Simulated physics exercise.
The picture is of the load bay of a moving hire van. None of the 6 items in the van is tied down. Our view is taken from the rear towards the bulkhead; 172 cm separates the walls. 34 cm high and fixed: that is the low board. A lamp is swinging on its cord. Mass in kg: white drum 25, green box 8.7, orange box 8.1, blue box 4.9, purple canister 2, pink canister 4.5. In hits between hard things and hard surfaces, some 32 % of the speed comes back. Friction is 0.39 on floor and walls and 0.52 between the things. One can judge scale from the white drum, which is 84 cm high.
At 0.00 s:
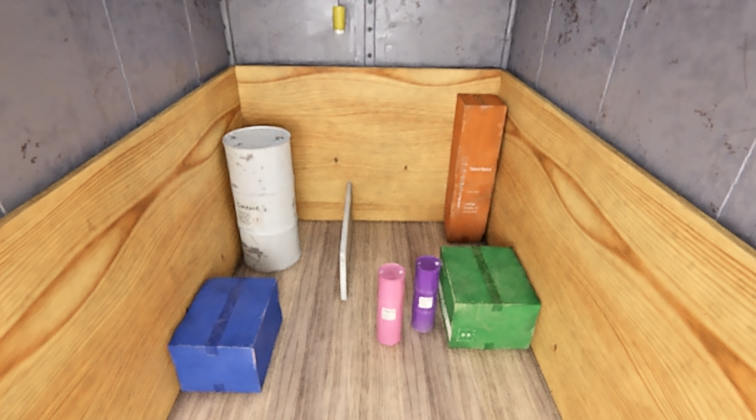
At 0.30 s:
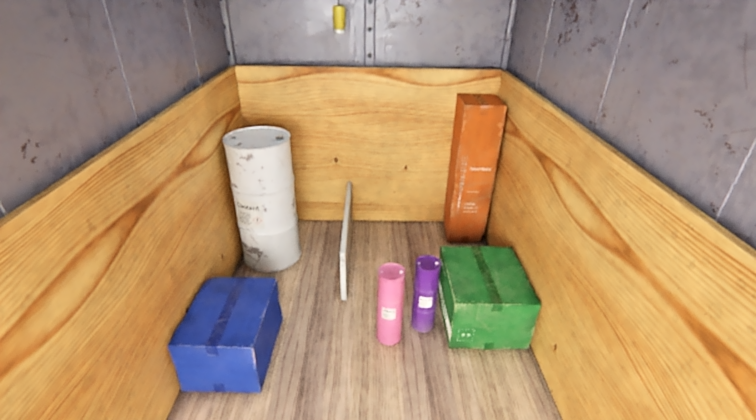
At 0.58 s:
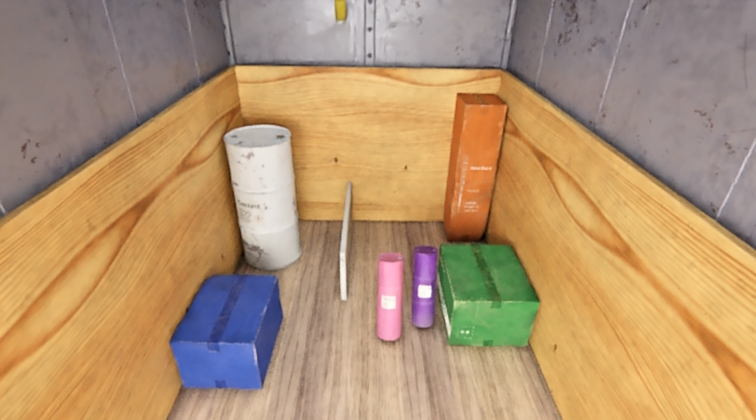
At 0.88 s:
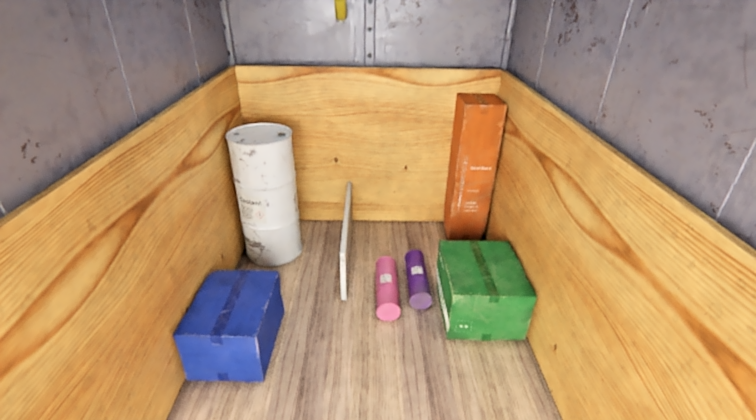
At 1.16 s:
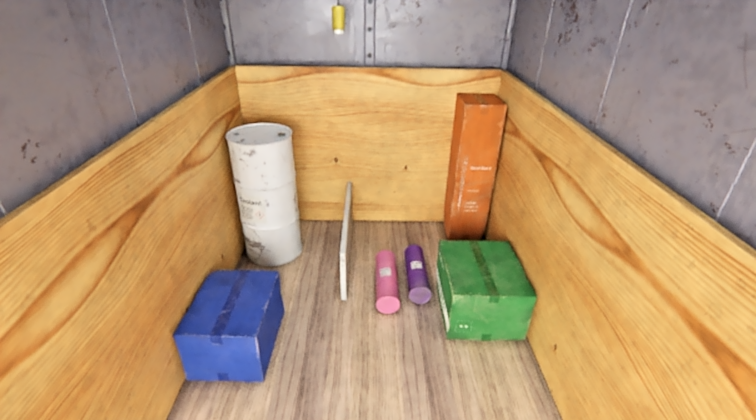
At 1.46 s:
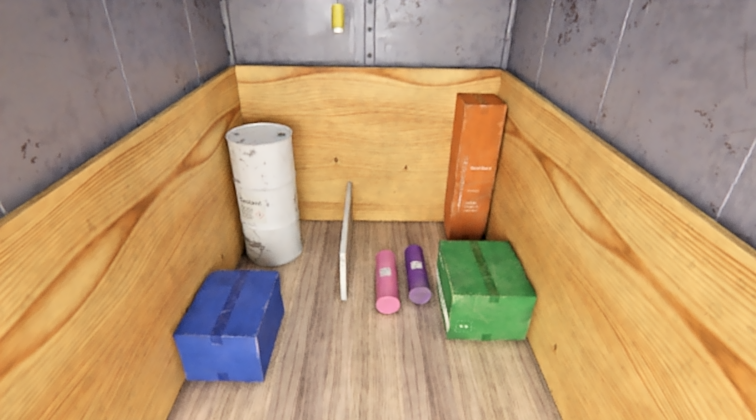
The pink and purple canisters, standing upright beside a green box, tip away toward the far wooden board and lie on their sides, while the white drum and the blue and green boxes shift slightly in the wood-lined bay.
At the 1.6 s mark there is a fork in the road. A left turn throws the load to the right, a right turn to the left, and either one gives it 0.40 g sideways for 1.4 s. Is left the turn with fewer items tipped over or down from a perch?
Yes, left is.
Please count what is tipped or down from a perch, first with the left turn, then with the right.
Turning left 2, turning right 3.
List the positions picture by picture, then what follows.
Smooth; white drum (266, 200); green box (482, 295), in the first frame.
Push 0.36 g forwards; purple canister (425, 295); pink canister (390, 305), in the second frame.
Push 0.45 g forwards; purple canister (424, 286) tilted 14°; orange box (471, 171), in the third frame.
Smooth; pink canister (387, 287) on its side; purple canister (417, 278) on its side, in the fourth frame.
Smooth; pink canister (387, 280) on its side; orange box (471, 171), in the fifth frame.
Smooth; white drum (268, 196) 6 cm from its spot; green box (480, 288) 6 cm from its spot, in the sixth frame.
Turning left. By 1.86 s, push 0.40 g right; white drum 6 cm from its spot near (268, 196); green box 6 cm from its spot near (480, 288); pink canister on its side.
By 2.26 s, push 0.40 g right; white drum 6 cm from its spot near (270, 196); green box 6 cm from its spot near (483, 288); pink canister on its side.
By 2.86 s, push 0.22 g right; white drum 9 cm from its spot near (277, 196); green box 6 cm from its spot near (483, 288); pink canister on its side.
When it is over (3.6 s), lying over in the van, purple canister and pink canister; the other 4 within 15 cm of the start. End places, in pixels of the last picture, white drum near (277, 196), green box near (483, 288).
Turning right instead, orange box, purple canister and pink canister tipped over or down from a perch, 3 of 6 in all.
